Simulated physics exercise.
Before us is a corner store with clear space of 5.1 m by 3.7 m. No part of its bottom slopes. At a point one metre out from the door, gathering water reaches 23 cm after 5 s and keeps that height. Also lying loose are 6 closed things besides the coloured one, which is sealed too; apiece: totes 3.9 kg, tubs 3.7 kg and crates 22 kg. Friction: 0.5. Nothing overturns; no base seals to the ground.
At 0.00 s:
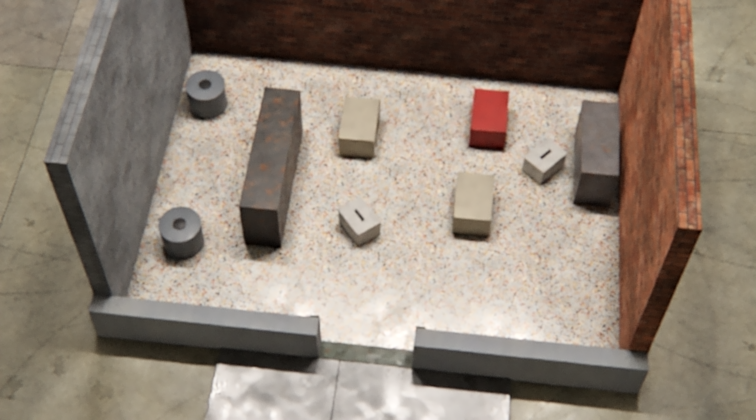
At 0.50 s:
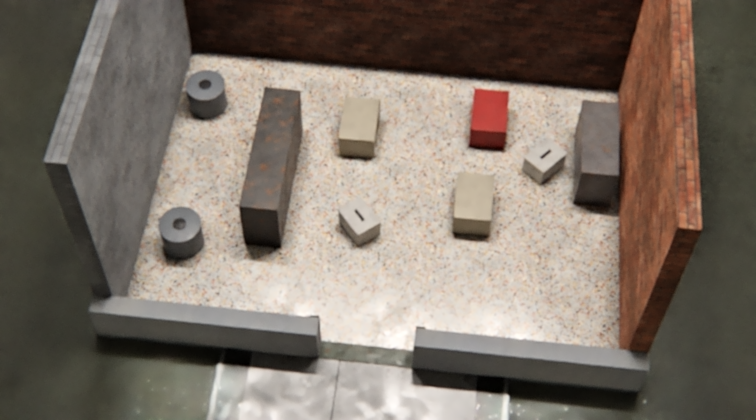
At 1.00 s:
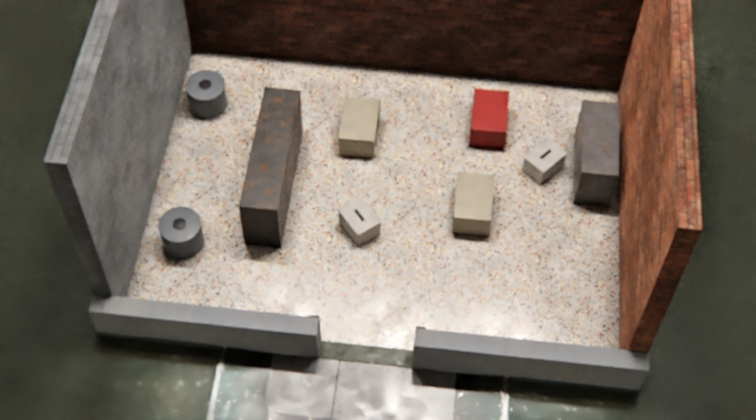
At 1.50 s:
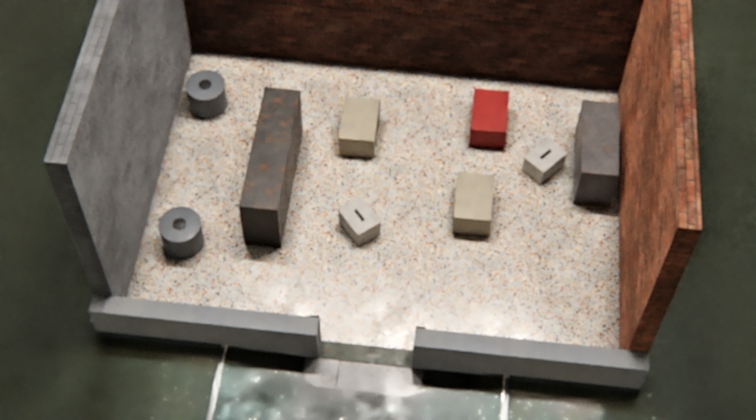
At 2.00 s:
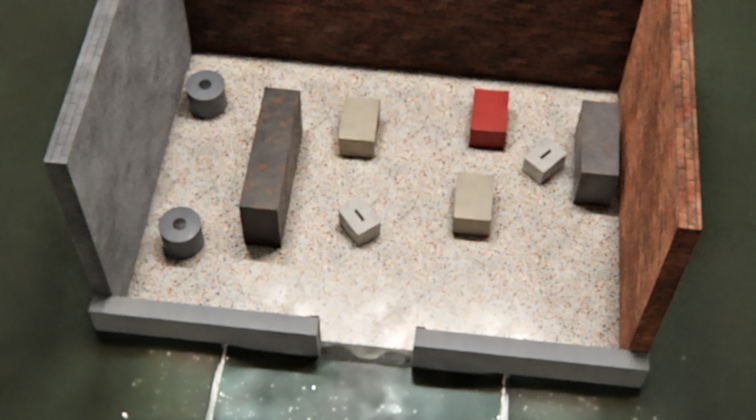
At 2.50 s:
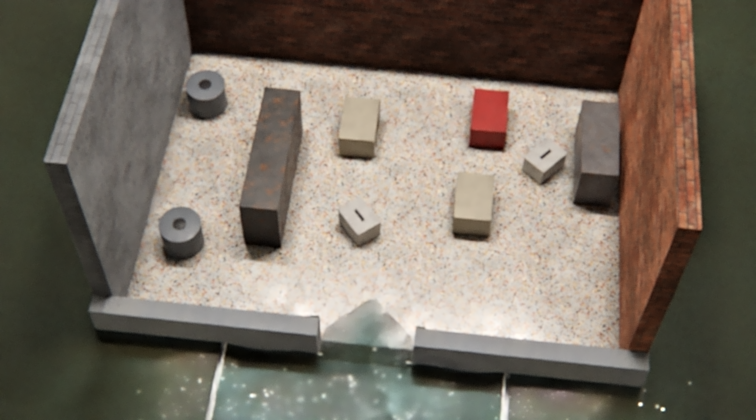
The footage shows a walled room with a red crate, other blocks and two gray tubs standing still while murky water spreads over the ground outside, then a little of it pushes in through the front doorway.
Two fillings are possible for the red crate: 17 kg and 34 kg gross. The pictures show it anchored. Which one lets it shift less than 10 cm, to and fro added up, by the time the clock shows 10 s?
Heavier.
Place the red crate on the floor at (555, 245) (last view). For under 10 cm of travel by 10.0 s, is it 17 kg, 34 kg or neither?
Here the lighter suffices.
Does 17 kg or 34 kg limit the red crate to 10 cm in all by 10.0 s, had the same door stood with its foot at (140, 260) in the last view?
The light one suffices.
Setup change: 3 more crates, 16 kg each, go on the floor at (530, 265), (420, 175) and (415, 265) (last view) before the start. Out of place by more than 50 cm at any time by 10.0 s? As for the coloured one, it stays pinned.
In that order: Short of it, over, past it.
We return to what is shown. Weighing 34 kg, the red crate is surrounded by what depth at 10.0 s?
Something like 7 centimetres.
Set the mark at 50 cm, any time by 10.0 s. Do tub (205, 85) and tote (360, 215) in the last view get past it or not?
Exceeds it; exceeds it.
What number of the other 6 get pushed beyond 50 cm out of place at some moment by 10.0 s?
I make it 2.
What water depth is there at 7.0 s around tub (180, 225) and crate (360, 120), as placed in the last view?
Some 1 cm at the first, some 6 cm at the second.
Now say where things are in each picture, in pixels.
The first picture shows the red crate at (490, 110), on the bottom; 0.0 m2 under water; 0 of 7 have shifted.
The second picture shows the red crate at (490, 110), on the bottom; 0.0 m2 under water; 0 of 7 have shifted.
The third picture shows the red crate at (490, 110) rests on the ground; water covers 0.0 m2; 0 of 7 have shifted.
The fourth picture shows the red crate at (490, 110), on the bottom; 0.0 m2 under water; 0 of 7 have shifted.
The fifth picture shows the red crate at (490, 110), on the bottom; 0.0 m2 under water; 0 of 7 have shifted.
The sixth picture shows the red crate at (490, 110), on the bottom; 0.3 m2 under water; 0 of 7 have shifted.
After 3.5 s the red crate would be 0 cm from its start with 17 kg and 0 cm from its start with 34 kg; 0 cm of water round it then.
After 4.5 s the red crate would be 0 cm from its start with 17 kg and 0 cm from its start with 34 kg; 0 cm of water round it then.
After 7.0 s the red crate would be 0 cm from its start with 17 kg and 0 cm from its start with 34 kg; 3 cm of water round it then.
After 10.0 s the red crate would be 33 cm from its start with 17 kg and 0 cm from its start with 34 kg; 7 cm of water round it then.
